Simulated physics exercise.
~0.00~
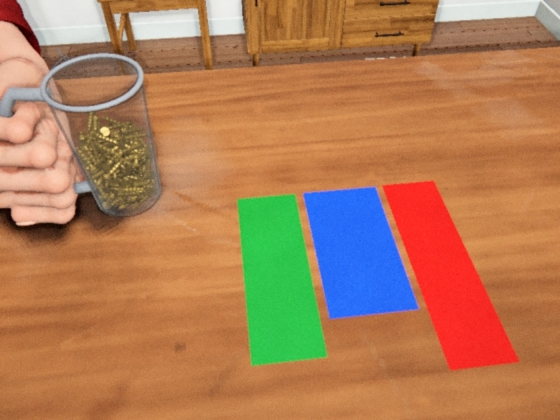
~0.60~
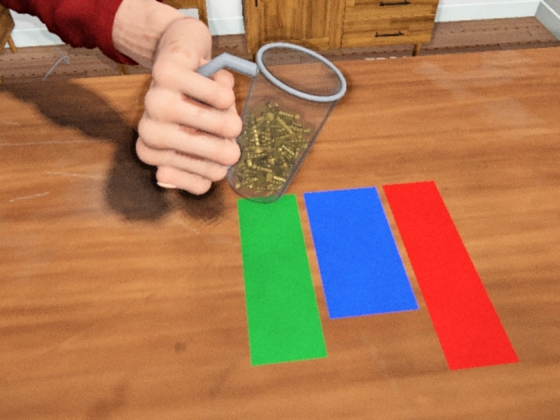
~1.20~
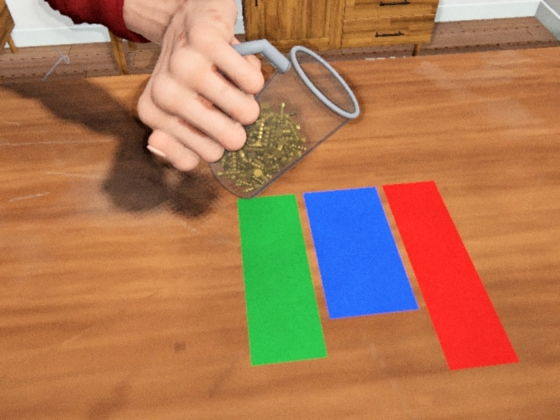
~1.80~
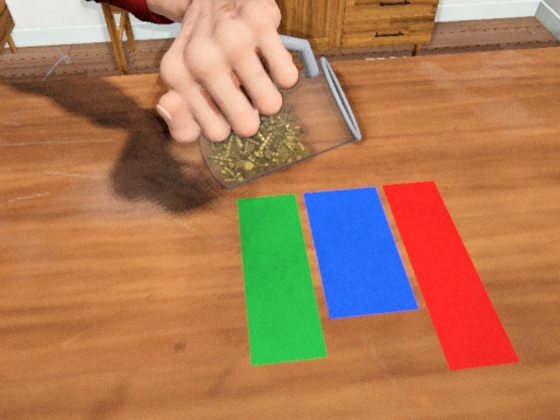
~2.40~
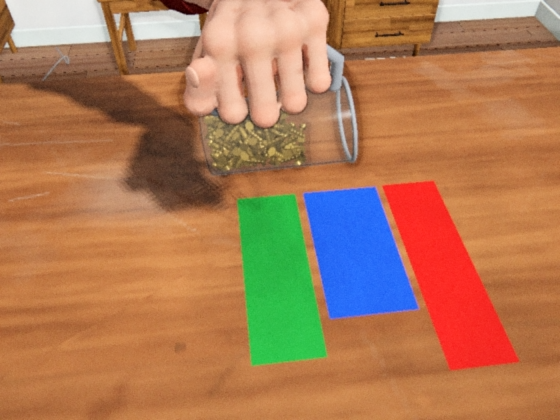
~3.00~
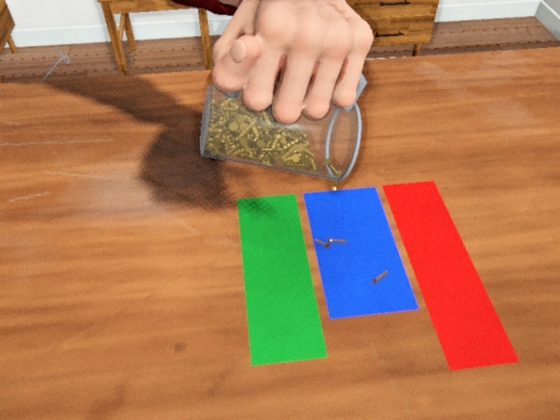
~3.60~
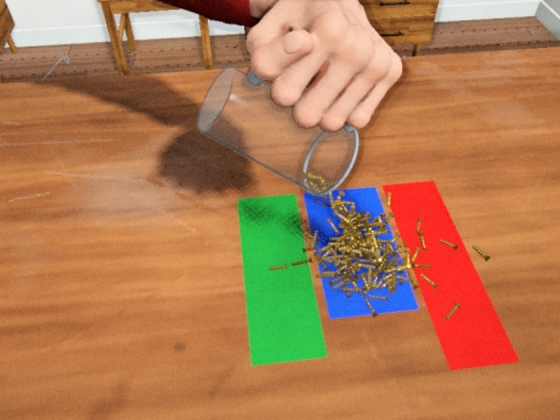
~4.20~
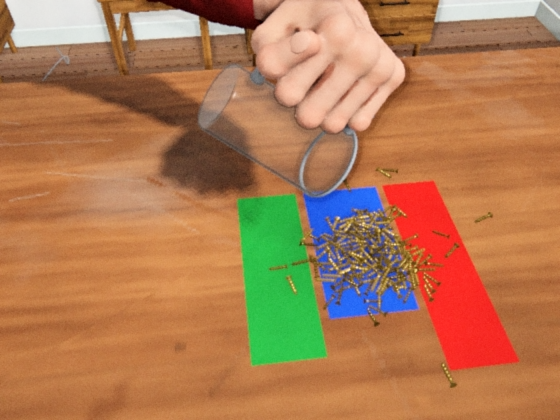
The footage shows a hand carrying a clear cup of brass-coloured screws rightward over a wooden table, then tipping it until the screws pour out. Most land in a pile on the blue mat between the green and red mats, with some scattered around, and the cup is left empty.
